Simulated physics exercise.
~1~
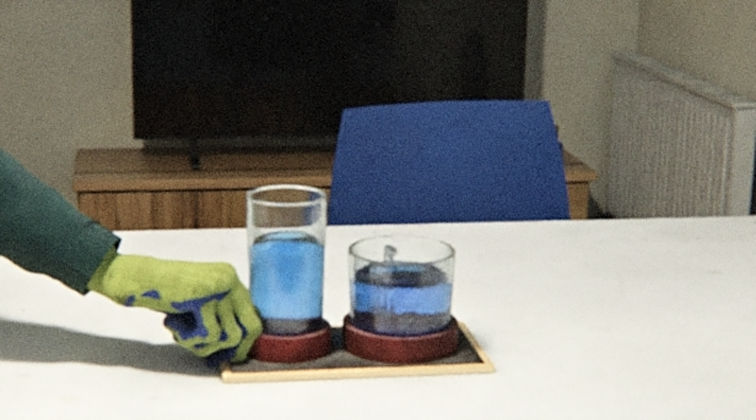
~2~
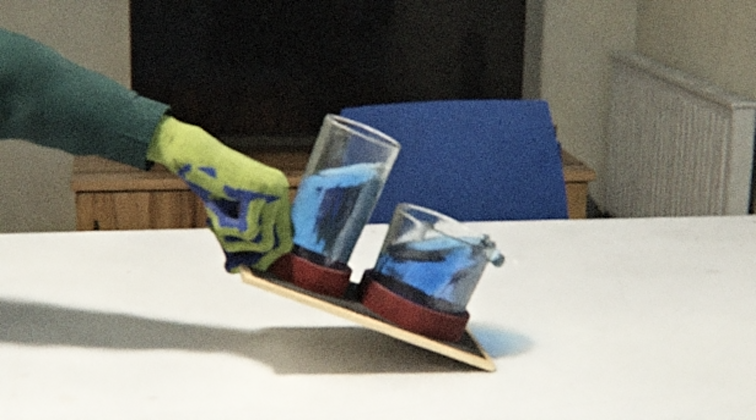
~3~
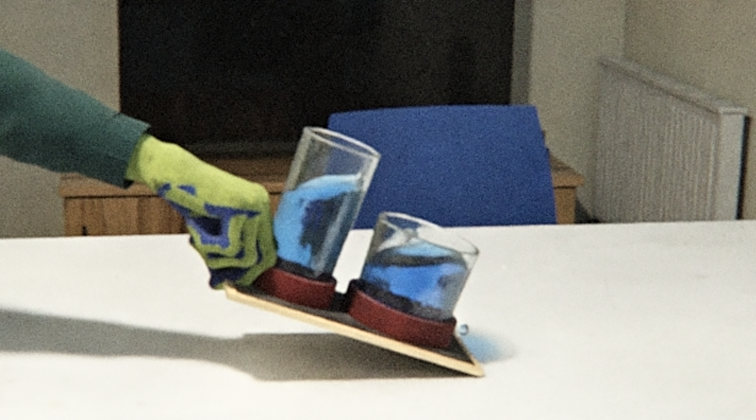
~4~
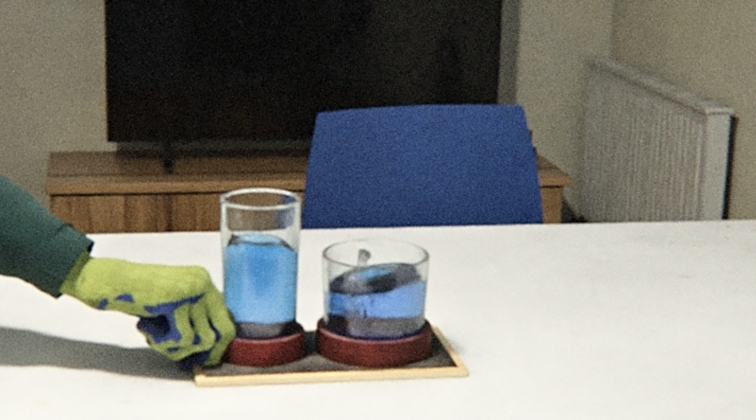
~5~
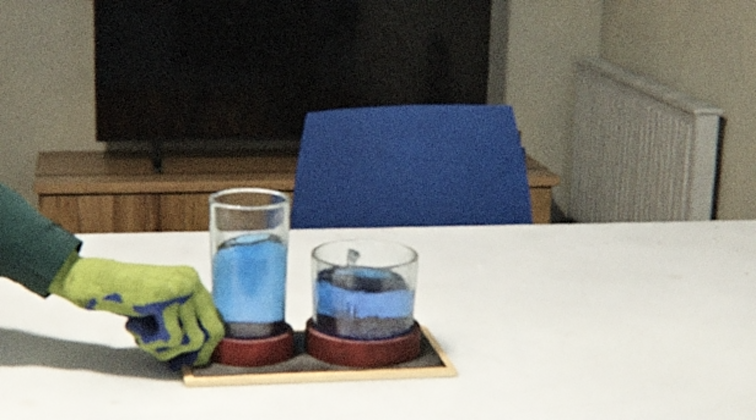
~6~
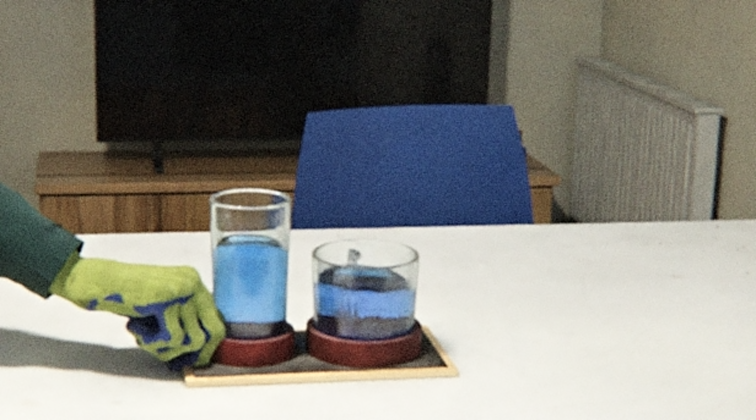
A hand in a green and purple glove, with a dark green sleeve, grips the left edge of a tray on a white table, seen from the front with a blue chair, wooden cabinet, dark screen and radiator behind. On the tray, a tall glass at left and a short, wide clear mug at right hold blue water in dark red holders. The hand lifts the left edge steeply, and some water spills over the mug's right rim. It then lowers the tray flat as the view pans slightly right. The water settles, with the tall glass having spilled nothing and both vessels upright.
